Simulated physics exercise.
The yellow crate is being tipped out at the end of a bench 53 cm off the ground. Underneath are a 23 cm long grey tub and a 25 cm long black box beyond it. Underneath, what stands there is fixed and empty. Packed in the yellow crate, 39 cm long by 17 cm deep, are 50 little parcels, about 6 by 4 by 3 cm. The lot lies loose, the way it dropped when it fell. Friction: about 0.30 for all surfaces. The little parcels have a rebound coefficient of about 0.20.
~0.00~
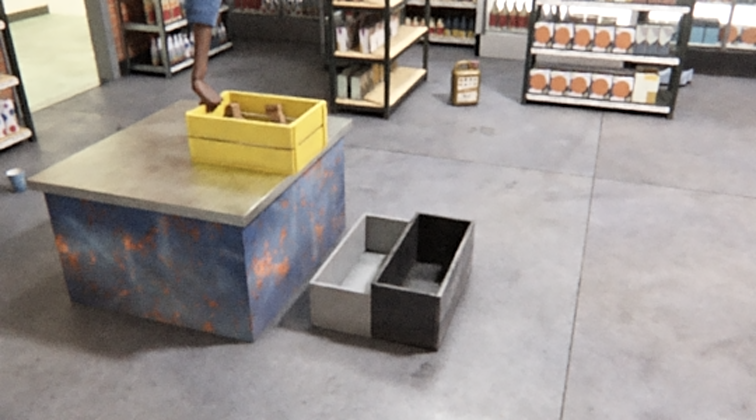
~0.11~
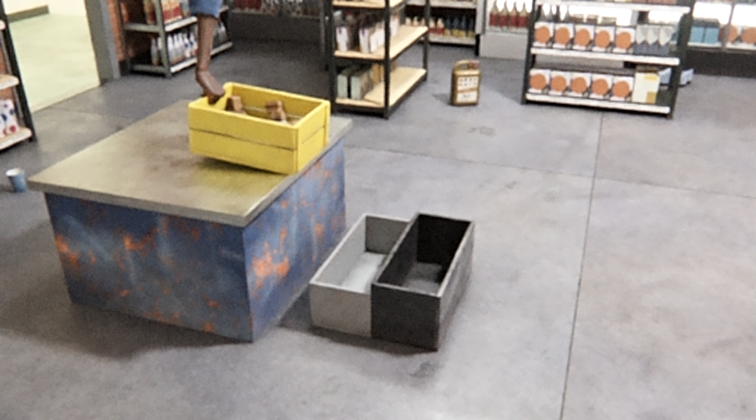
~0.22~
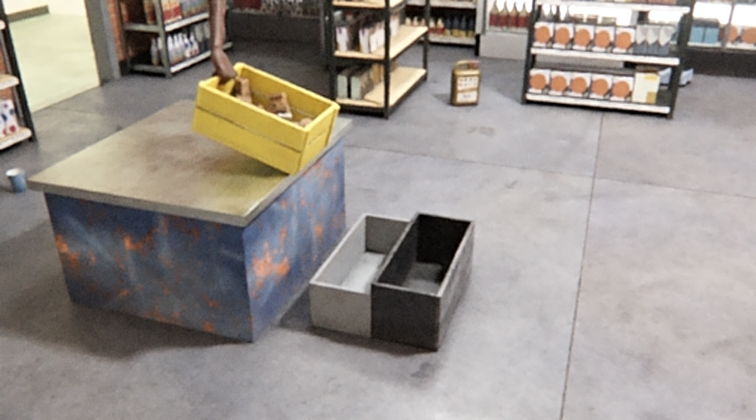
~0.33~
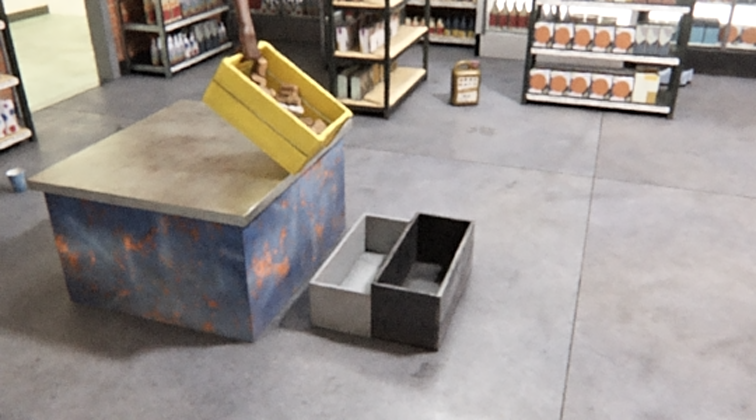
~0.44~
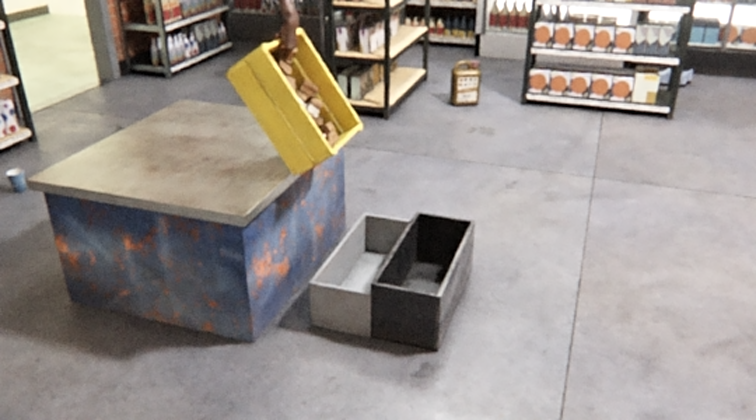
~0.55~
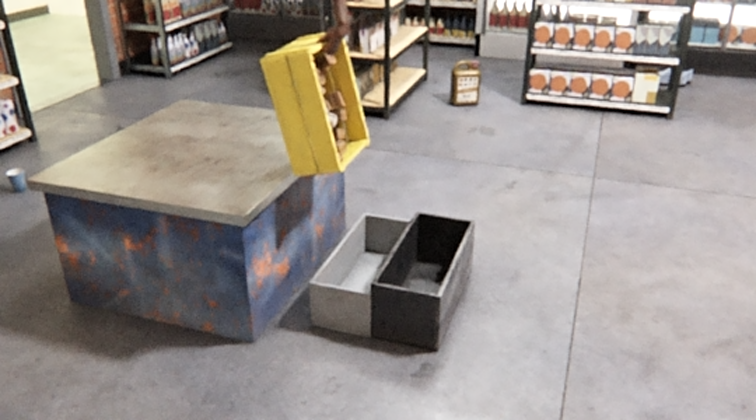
An arm reached down to a yellow crate of small brown parcels on the bench and tilted it steadily to the right until it stood nearly on end, the parcels still inside.
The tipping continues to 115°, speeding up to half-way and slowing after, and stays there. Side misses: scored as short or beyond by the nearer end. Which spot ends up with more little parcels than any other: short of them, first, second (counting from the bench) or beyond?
Farther.
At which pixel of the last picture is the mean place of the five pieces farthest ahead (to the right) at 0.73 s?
I'd say near (384, 157).
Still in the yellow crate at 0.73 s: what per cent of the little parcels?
Roughly 85 per cent of the load.
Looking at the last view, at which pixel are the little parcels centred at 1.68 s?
Centre: Approx. (412, 292).
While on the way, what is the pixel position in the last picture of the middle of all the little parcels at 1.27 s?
At about (411, 284).
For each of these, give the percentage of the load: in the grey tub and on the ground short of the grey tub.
I'd put it at about 40 percent, then about 0 percent.
After 0.73 s, tilt 104°; 43 still in the yellow crate and 7 in the air.
After 0.96 s, tilt 115°; 16 still in the yellow crate, 3 in the grey tub, 17 in the black box and 14 in the air.
After 1.27 s, tilt 115°; 2 still in the yellow crate, 13 in the grey tub, 29 in the black box and 6 in the air.
When it is over (at 1.68 s), 20 in the grey tub and 30 in the black box.
